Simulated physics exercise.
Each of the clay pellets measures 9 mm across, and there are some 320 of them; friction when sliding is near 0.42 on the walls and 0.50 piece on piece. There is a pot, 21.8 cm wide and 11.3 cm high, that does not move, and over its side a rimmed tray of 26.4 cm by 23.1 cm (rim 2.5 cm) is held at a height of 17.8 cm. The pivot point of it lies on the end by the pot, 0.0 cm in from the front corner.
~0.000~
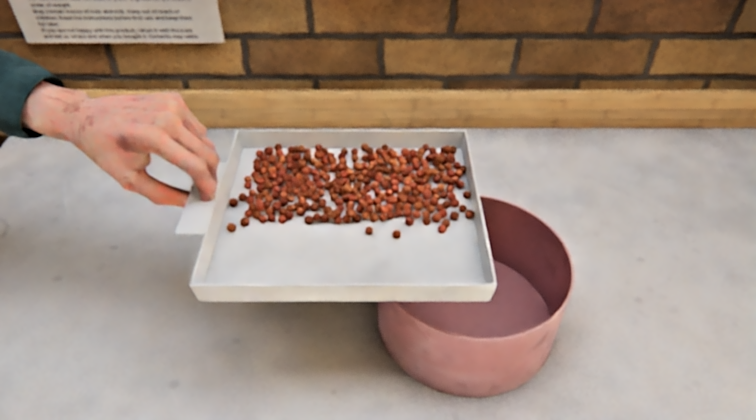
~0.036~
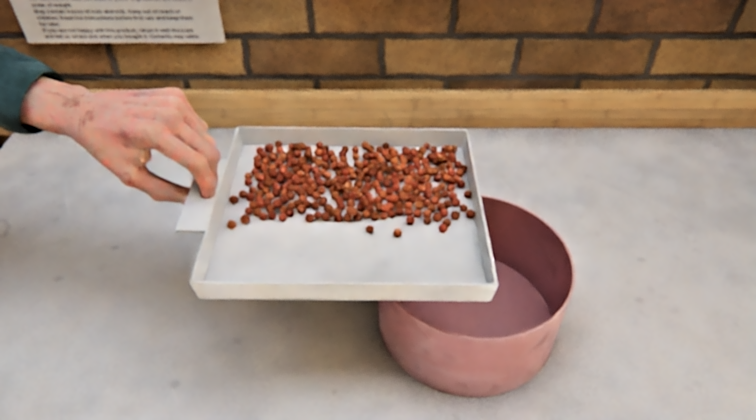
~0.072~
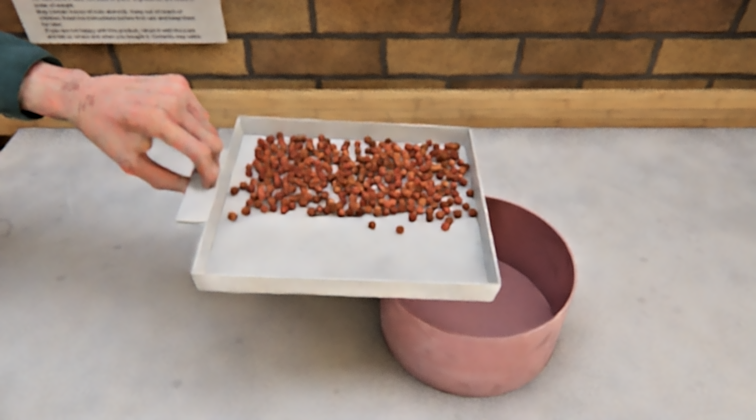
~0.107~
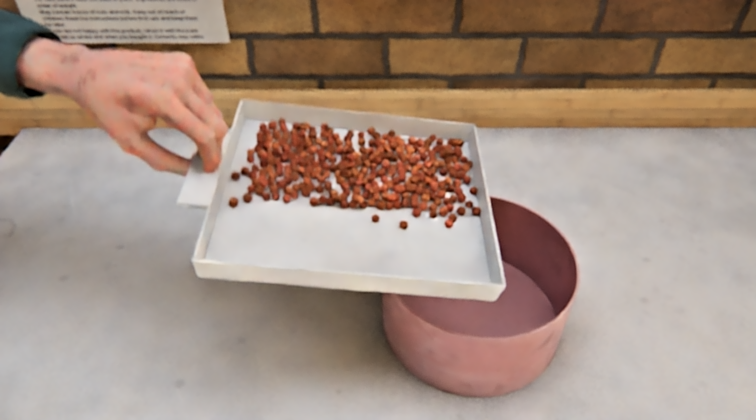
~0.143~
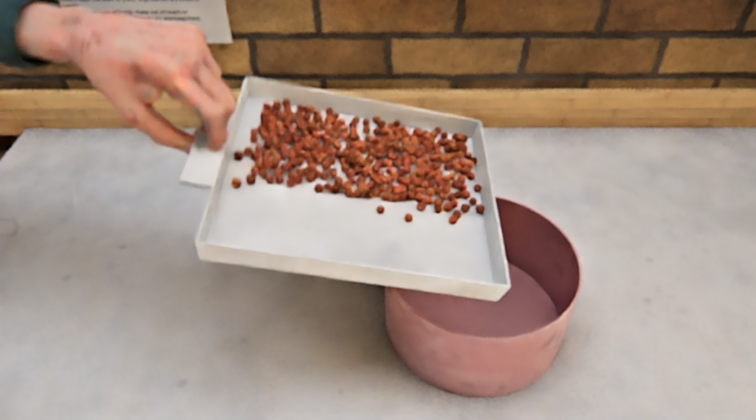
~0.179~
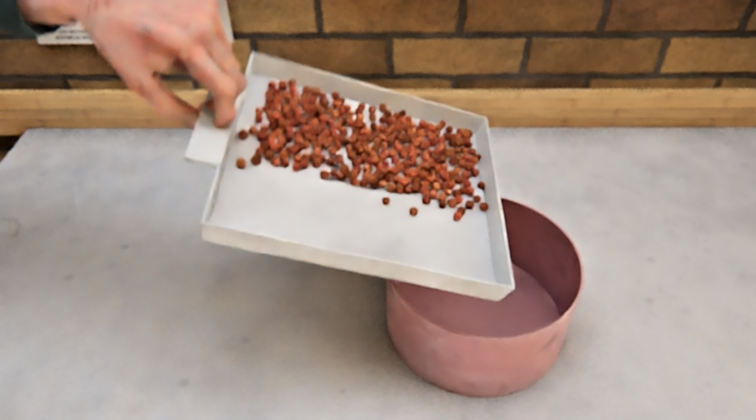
A hand in a dark green sleeve, seen from above and in front, grips the left tab of a white rimmed tray over a pale countertop by a brick wall. Reddish-brown pellets lie across the tray's back half, and a pink pot stands below its right side. The hand raises the left end, slowly then faster, tilting the tray rightward while the pellets keep their places on it.
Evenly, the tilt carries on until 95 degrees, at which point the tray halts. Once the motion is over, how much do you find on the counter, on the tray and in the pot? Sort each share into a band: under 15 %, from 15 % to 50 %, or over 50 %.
Counter: Over 50 %; tray: Under 15 %; pot: From 15 % to 50 %.
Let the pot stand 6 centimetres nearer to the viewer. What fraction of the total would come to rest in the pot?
It would come to roughly 60 percent.
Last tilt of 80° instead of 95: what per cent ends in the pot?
Pot share: About 20 per cent.
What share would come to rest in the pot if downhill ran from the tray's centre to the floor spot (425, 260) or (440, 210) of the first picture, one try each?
First try: Around 0 percent; second try: Around 85 percent.
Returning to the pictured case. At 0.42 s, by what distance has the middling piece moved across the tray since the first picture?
Displacement on the tray: Roughly 4 cm.
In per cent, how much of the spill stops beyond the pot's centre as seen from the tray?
Share past the middle: Roughly 100 percent.
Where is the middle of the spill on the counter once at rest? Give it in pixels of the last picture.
About (647, 408).
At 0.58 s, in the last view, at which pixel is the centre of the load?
Load centre est.: (531, 185) px.
Then, at 0.42 s, tilt 57 degrees; the tray holds 100 %, the pot 0 %.
After 0.58 s, tilt 83 degrees; the tray holds 100 %, the pot 0 %.
After 0.86 s, tilt 95 degrees; the tray holds 15 %, the pot 20 %.
At rest (1.7 s), counter 65 %, tray 5 %, pot 30 %.
